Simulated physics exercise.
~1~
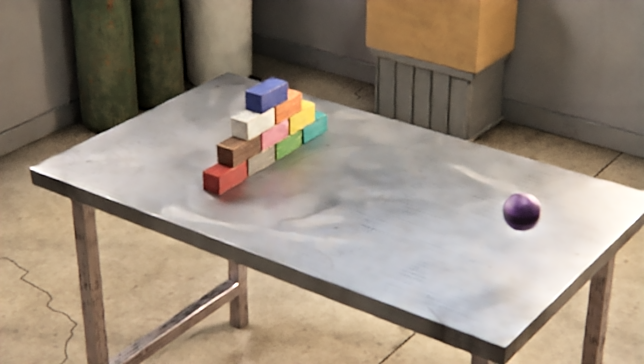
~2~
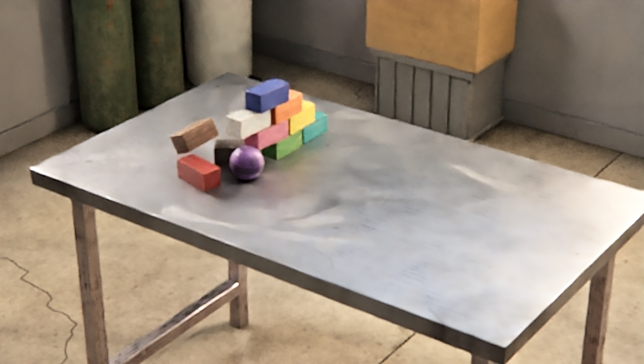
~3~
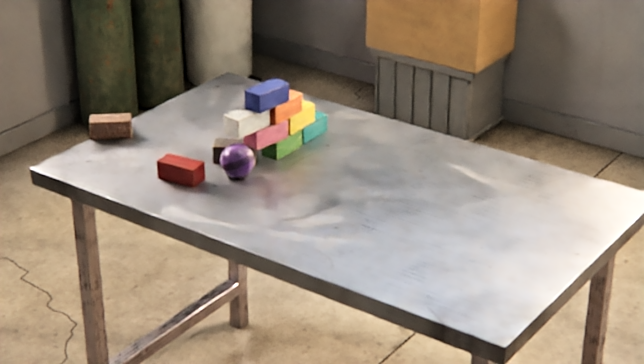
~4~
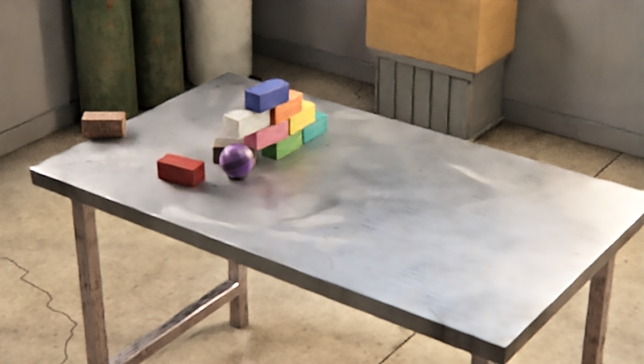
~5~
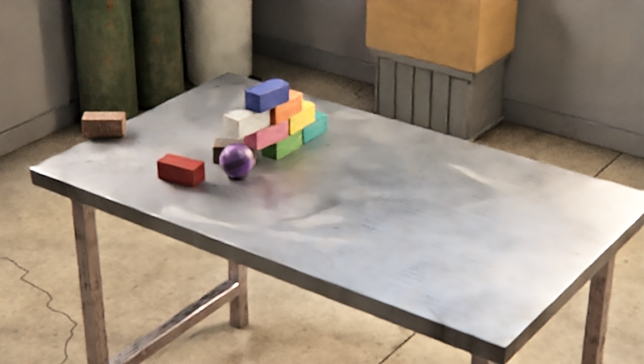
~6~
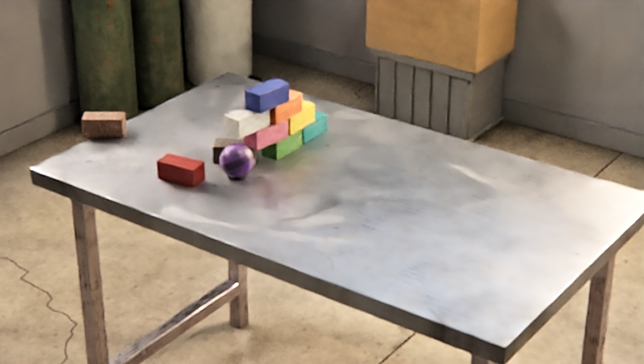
A purple ball hovers over the right side of a grey metal table, seen from above at an angle, facing a stepped pile of coloured blocks left of centre. Blue tops the pile, with white, orange and yellow beneath it, brown, pink and green lower, and red, grey and turquoise along the bottom. The ball flies left into the pile's near end, knocking the red and brown blocks away and shifting the grey one. The brown block tumbles to the far left edge, while red slides a shorter way. Finally everything rests, the ball beside the mostly standing pile, blue still on top.
